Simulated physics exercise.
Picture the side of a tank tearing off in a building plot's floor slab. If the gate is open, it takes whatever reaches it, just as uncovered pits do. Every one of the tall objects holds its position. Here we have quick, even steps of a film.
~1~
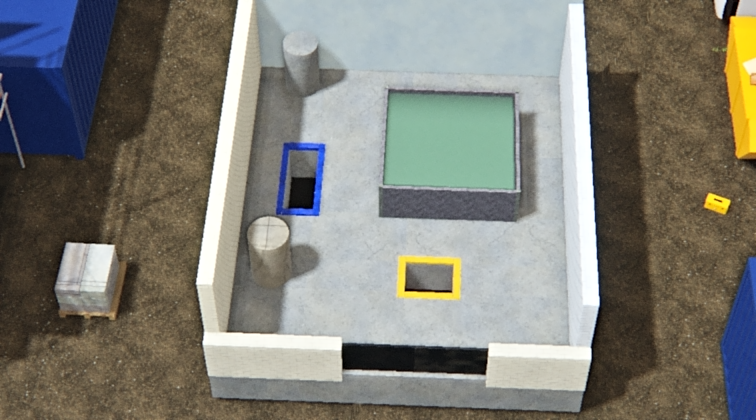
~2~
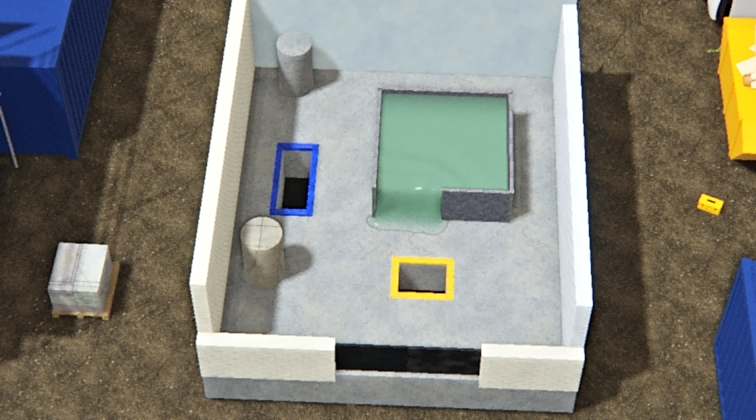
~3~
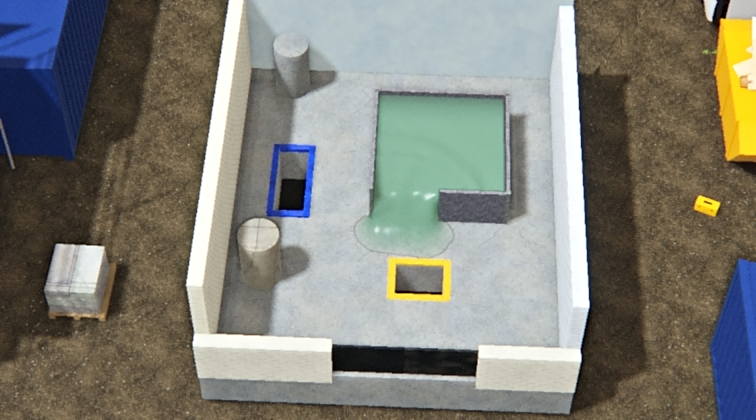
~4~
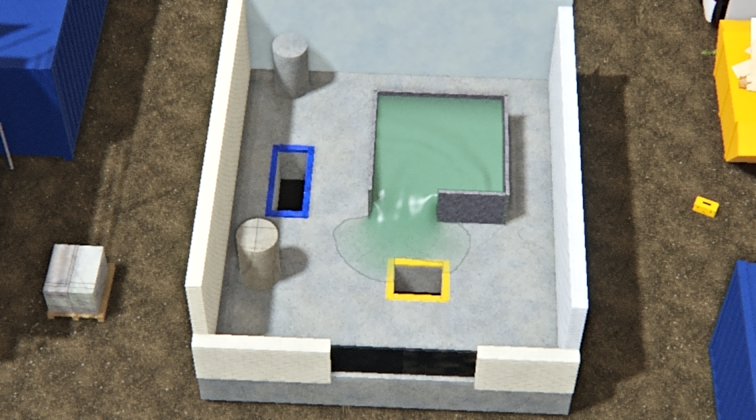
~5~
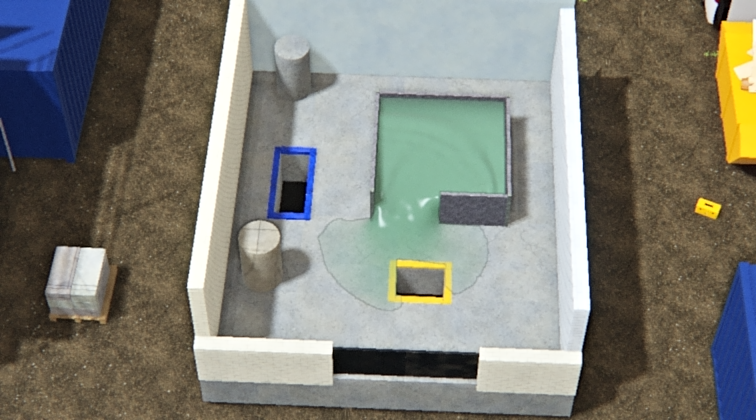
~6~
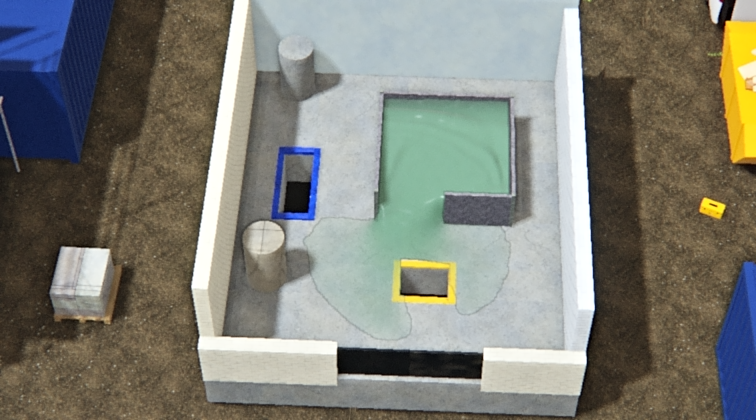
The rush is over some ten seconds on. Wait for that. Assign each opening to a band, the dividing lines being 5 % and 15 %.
At the end, the gate ends up with a share that stays below five per cent; the blue pit ends up with a share that stays below five per cent; the yellow pit ends up with a share topping fifteen per cent.
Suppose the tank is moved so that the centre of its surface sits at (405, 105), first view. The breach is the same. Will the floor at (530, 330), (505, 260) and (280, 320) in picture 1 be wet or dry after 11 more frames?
Taking them as they were asked, they come out bone dry, bone dry, soaked.
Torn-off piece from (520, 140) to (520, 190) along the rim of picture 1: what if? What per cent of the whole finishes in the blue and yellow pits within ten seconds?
The blue pit takes 10 per cent and the yellow pit 4 per cent.
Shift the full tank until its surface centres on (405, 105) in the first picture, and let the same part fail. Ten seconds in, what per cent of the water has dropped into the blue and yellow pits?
I'd say blue gets 6 % and yellow gets 15 %.
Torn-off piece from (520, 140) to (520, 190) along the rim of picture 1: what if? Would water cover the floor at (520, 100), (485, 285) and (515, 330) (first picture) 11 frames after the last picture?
Soaked, then soaked, then soaked.
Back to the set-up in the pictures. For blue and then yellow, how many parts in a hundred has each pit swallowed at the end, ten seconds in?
About 2 percent for the first and about 38 percent for the second.
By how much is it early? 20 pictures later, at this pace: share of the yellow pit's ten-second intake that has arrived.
About 60 per cent.
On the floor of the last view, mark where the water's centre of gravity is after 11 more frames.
I'd say around (412, 213).
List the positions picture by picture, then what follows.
In the first frame, still water in the open tank at (450, 141).
In the second frame, water pours out at (409, 208) and has run to (370, 218).
In the third frame, the front is at (436, 252), out from the gap at (406, 210).
In the fourth frame, water pours out at (404, 211) and has run to (382, 278).
In the fifth frame, the front is at (380, 305), out from the gap at (406, 213).
In the sixth frame, water pours out at (411, 213) and has run to (379, 334).
A moment on, water covers 30 % of the floor; the gate 0 %, the blue pit 0 %, the yellow pit 9 %.
Next, water covers 35 % of the floor; the gate 0 %, the blue pit 0 %, the yellow pit 16 %.
Then, water covers 45 % of the floor; the gate 0 %, the blue pit 0 %, the yellow pit 23 %.
Later, water covers 70 % of the floor; the gate 0 %, the blue pit 2 %, the yellow pit 32 %.
In the end, water covers 95 % of the floor; the gate 0 %, the blue pit 2 %, the yellow pit 39 %.
